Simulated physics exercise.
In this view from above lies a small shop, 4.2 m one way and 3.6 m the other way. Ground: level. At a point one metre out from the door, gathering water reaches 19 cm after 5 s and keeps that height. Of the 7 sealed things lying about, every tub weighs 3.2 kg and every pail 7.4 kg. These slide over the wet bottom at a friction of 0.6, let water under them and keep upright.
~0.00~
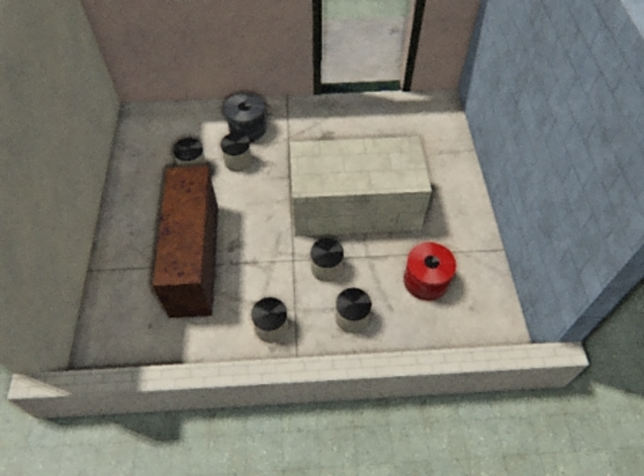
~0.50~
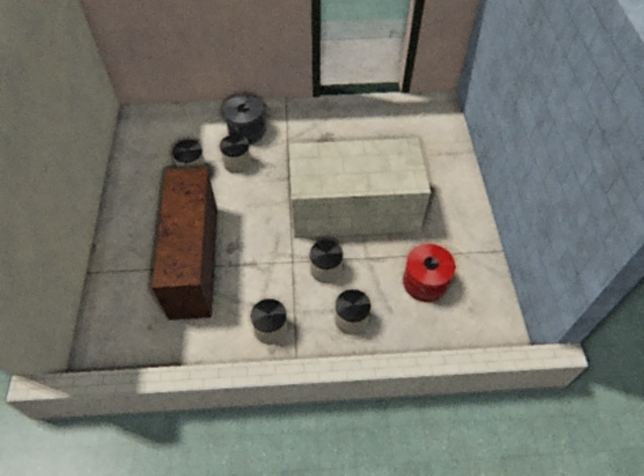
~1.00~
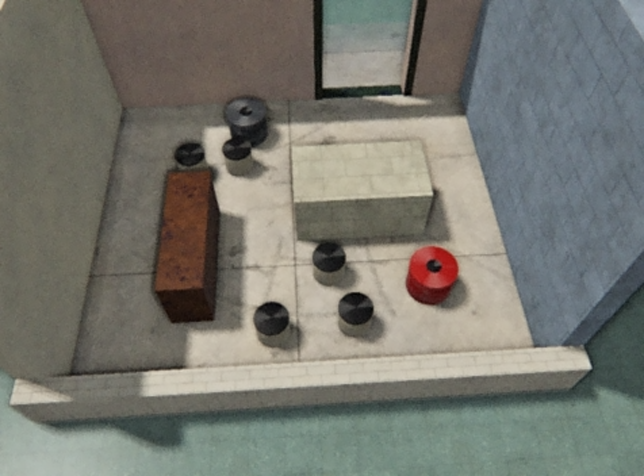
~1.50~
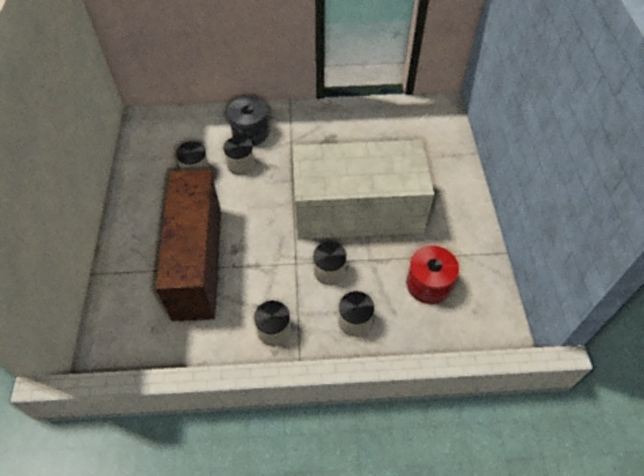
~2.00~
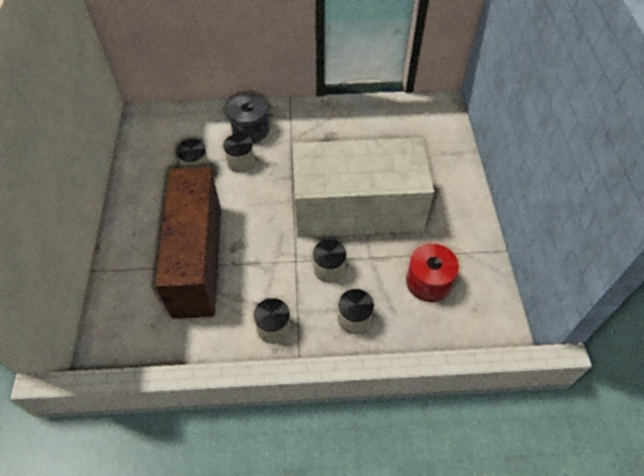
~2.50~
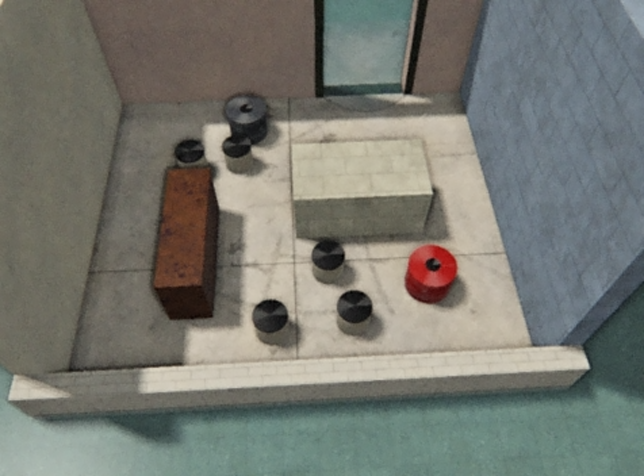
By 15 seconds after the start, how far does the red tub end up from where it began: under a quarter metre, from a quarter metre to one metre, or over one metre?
Shifts a bit.
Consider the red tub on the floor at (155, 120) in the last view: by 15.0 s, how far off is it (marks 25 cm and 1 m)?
It goes a long way.
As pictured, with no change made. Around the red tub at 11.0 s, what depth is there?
Near 5 cm deep.
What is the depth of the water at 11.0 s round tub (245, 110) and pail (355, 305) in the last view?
Roughly 6 and 7 cm.
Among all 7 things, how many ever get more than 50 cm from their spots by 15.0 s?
That comes to 4.
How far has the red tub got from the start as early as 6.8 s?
Roughly 5 cm by then.
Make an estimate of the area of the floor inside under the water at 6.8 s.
I'd estimate close to 8.5 m2.
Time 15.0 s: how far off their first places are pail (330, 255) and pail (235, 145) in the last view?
The first is 0 cm from its start, the second 80 cm.
After 3.5 s the red tub is near (433, 265), 0.0 m from its start, aground; 0 afloat.
After 6.8 s the red tub is near (430, 267), 0.0 m from its start, aground; 0 afloat.
After 11.0 s the red tub is near (364, 233), 0.7 m from its start, afloat; 2 afloat.
After 15.0 s the red tub is near (367, 233), 0.7 m from its start, afloat; 4 afloat.
